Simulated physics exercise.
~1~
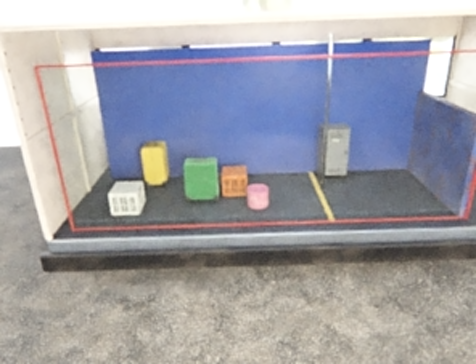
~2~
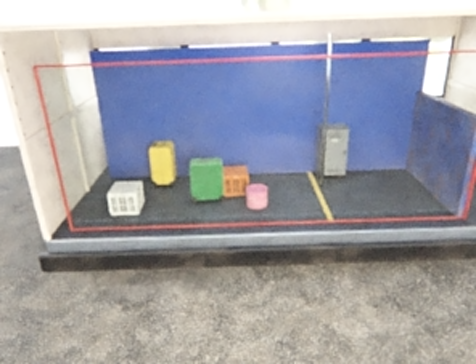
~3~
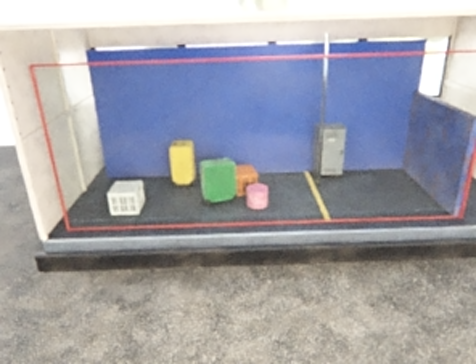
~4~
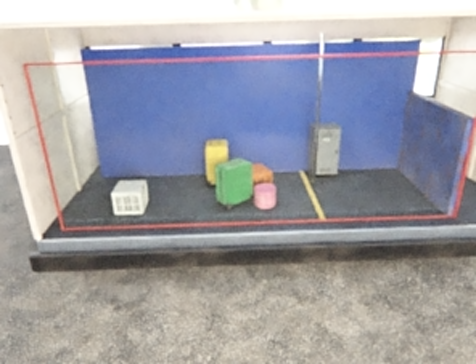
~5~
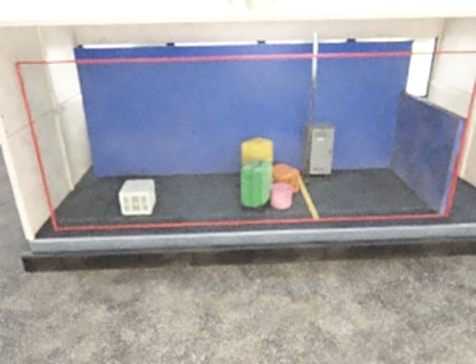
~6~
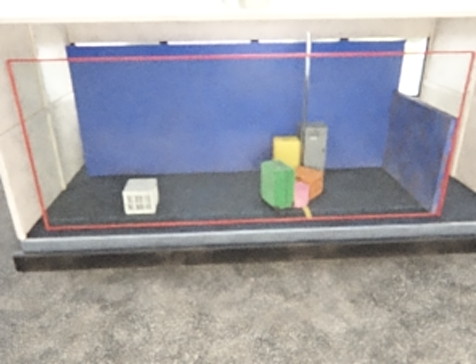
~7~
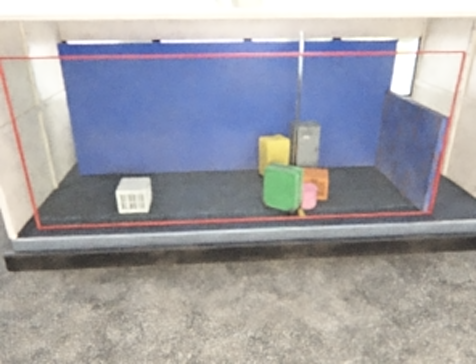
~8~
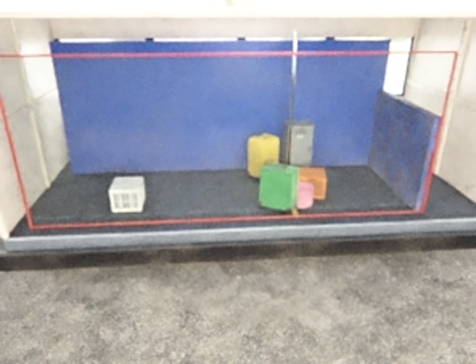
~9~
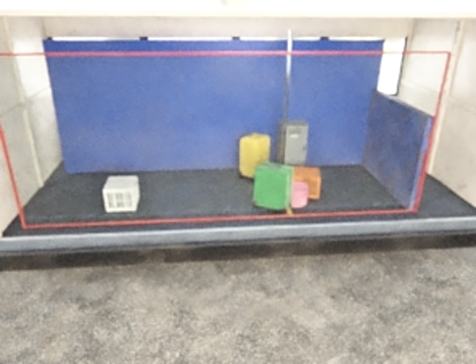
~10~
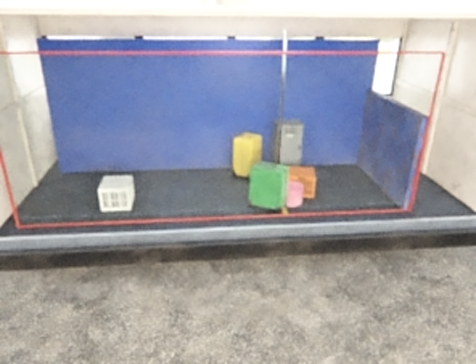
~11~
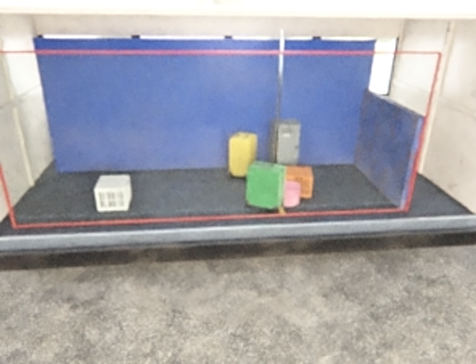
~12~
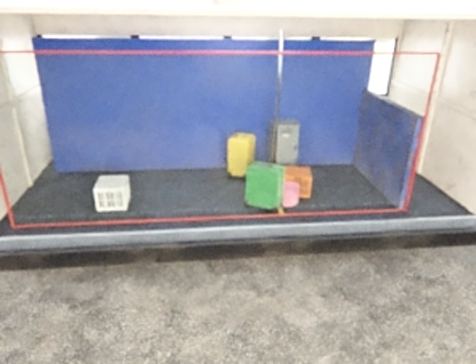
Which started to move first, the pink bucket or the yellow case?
The yellow case started to move first, and the pink bucket only began sliding after it.
